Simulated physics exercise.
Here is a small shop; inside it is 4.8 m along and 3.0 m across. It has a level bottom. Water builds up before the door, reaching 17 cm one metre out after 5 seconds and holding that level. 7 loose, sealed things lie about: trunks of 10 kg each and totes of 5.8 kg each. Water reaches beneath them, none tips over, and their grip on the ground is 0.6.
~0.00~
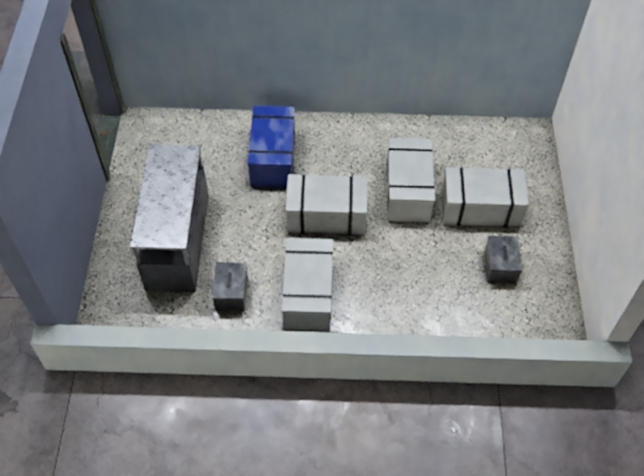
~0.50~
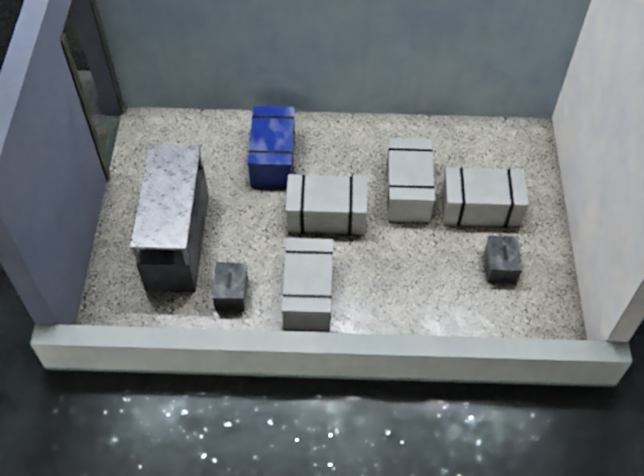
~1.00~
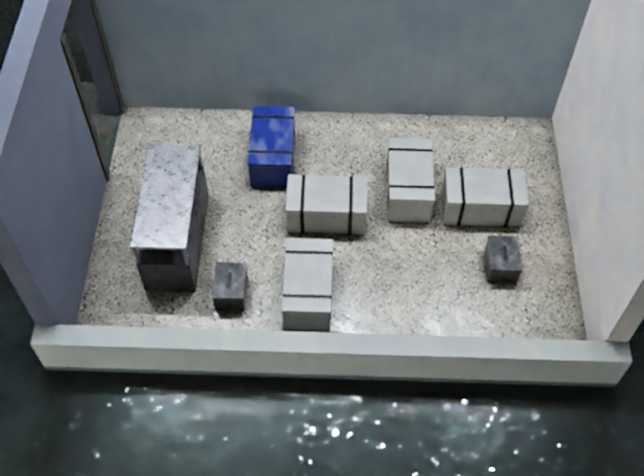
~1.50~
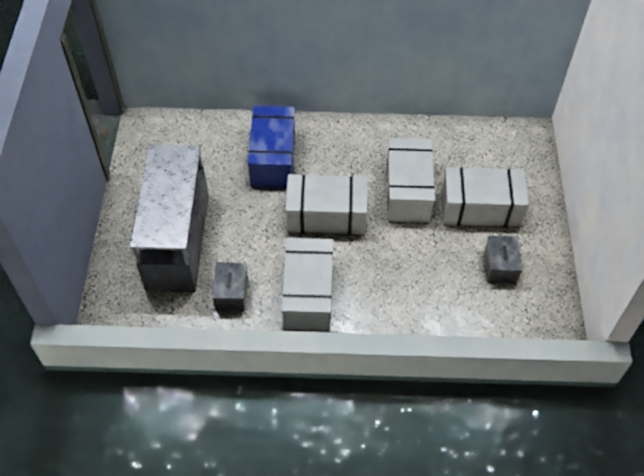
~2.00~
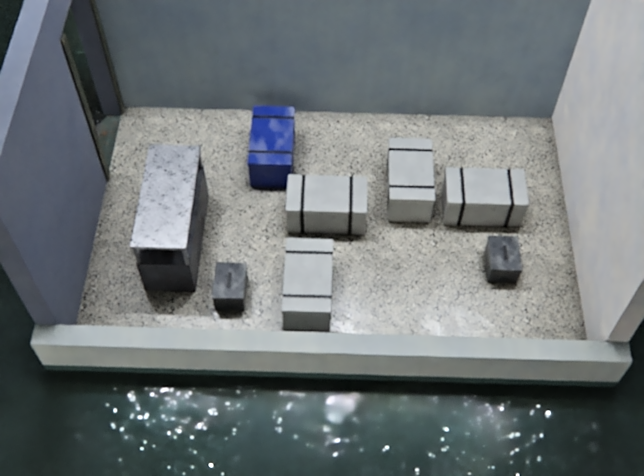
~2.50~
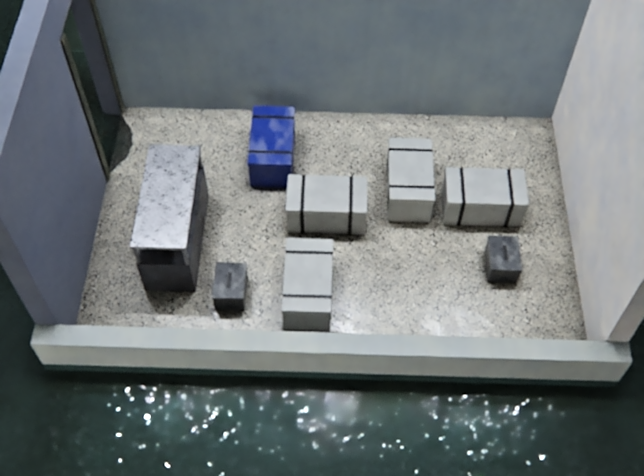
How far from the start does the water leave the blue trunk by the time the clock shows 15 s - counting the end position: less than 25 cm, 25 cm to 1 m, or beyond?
I expect it ends up well away.
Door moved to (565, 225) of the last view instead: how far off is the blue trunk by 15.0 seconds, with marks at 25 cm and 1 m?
With that change, the blue trunk travels a long distance.
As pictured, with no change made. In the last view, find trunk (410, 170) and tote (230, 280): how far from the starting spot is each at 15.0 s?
One is off by 140 cm, the other by 40 cm, in the order asked.
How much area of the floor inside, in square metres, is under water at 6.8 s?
My estimate is roughly 8.0 m2.
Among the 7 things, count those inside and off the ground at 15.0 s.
At that moment it comes to 7.
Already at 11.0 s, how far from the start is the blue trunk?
By then it has shifted roughly 250 cm.
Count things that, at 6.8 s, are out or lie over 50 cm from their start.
I get 1.
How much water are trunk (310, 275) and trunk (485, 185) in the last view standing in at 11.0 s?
About 2 and 7 cm.
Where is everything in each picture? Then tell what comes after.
The blue trunk at (272, 135), on the bottom; water covers 0.0 m2; 0 of 7 have shifted, in the first picture.
The blue trunk at (272, 135), on the bottom; water covers 0.0 m2; 0 of 7 have shifted, in the second picture.
The blue trunk at (272, 135) rests on the ground; water covers 0.0 m2; 0 of 7 have shifted, in the third picture.
The blue trunk at (272, 135) rests on the ground; 0.0 m2 under water; 0 of 7 have shifted, in the fourth picture.
The blue trunk at (272, 135) rests on the ground; 0.0 m2 under water; 0 of 7 have shifted, in the fifth picture.
The blue trunk at (272, 135) rests on the ground; water covers 0.1 m2; 0 of 7 have shifted, in the sixth picture.
After 3.5 s the blue trunk is near (272, 135), 0.0 m from its start, aground; 0 afloat.
After 6.8 s the blue trunk is near (386, 143), 1.2 m from its start, afloat; 1 afloat.
After 11.0 s the blue trunk is near (527, 120), 2.7 m from its start, afloat; 4 afloat.
After 15.0 s the blue trunk is near (497, 118), 2.4 m from its start, afloat; 7 afloat.
